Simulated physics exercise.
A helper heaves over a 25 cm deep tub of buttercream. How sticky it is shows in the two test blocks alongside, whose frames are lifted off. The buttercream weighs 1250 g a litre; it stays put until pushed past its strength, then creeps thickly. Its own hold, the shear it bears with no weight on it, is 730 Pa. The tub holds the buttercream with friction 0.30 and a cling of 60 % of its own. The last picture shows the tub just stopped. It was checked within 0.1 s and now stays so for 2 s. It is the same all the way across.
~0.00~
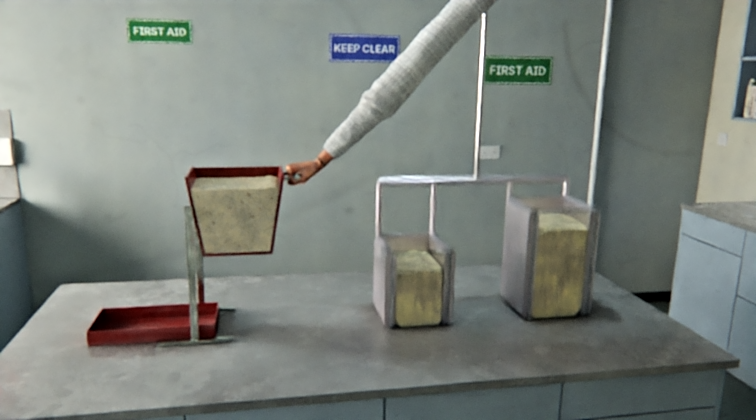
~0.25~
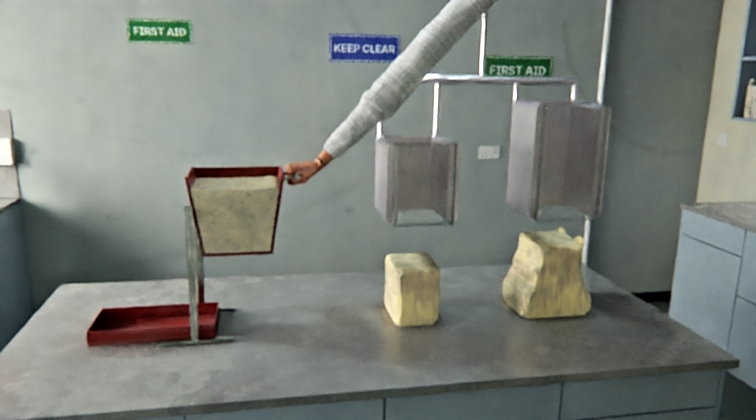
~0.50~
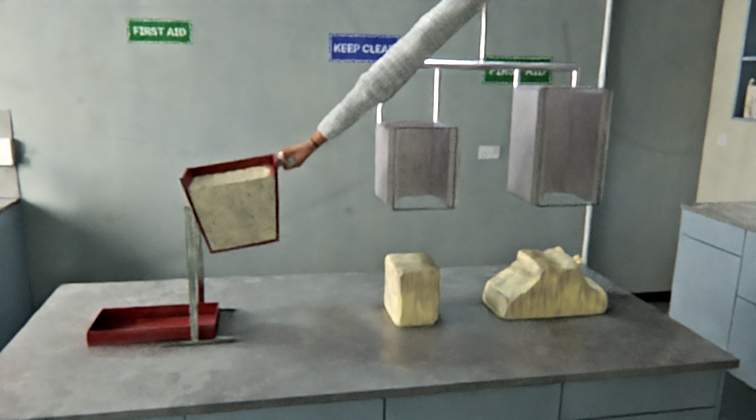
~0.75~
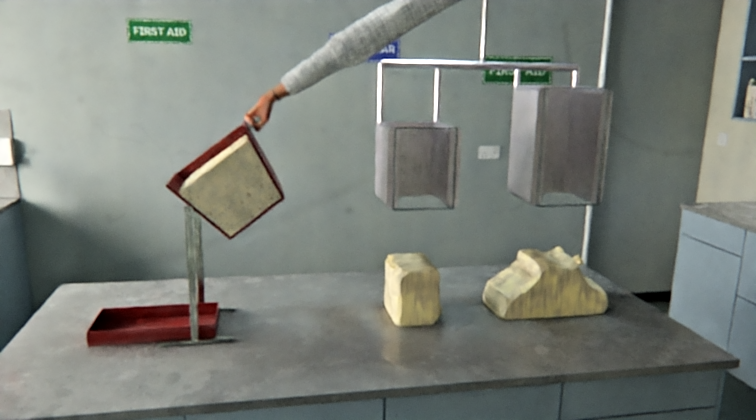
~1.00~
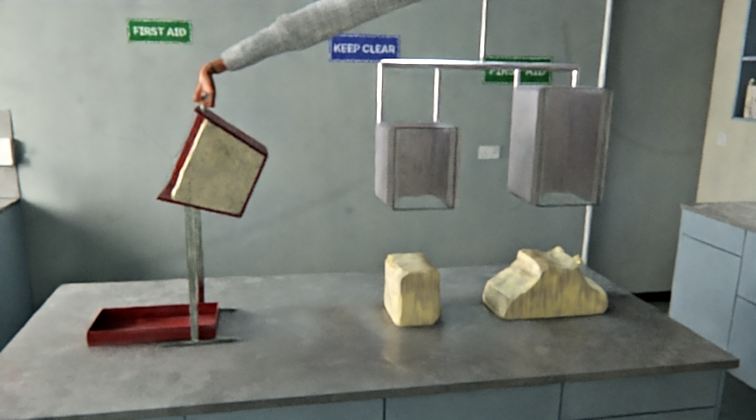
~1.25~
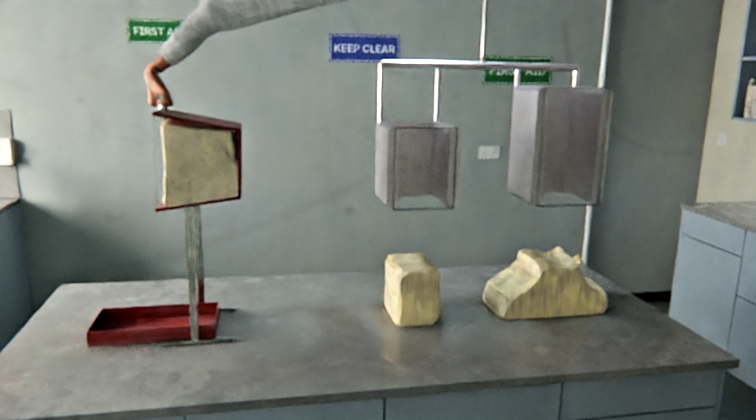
A sleeved arm tilting a red-edged tub of pale buttercream onto its side after two box moulds lift and the right-hand block slumps.
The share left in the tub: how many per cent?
It comes to some 50 %.
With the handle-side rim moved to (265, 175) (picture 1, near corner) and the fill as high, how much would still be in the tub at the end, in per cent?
In that case some 100 per cent.
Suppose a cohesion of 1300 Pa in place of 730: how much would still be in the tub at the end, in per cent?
It would be near 100 %.
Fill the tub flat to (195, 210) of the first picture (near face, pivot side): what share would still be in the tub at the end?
It would be near 100 %.
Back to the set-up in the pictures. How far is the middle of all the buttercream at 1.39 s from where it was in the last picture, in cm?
Roughly 4 cm.
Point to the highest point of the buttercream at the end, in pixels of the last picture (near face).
Around (211, 167).
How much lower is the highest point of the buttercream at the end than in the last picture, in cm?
About 13 cm.
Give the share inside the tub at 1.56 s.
Near 75 %.
After 1.39 s, the tub is at 88 degrees and holds 97 %.
After 1.56 s, the tub is at 88 degrees and holds 73 %.
After 1.73 s, the tub is at 88 degrees and holds 56 %.
After 1.90 s, the tub is at 88 degrees and holds 50 %.
After 3.25 s, at the end, the tub is at 88 degrees and holds 50 %.
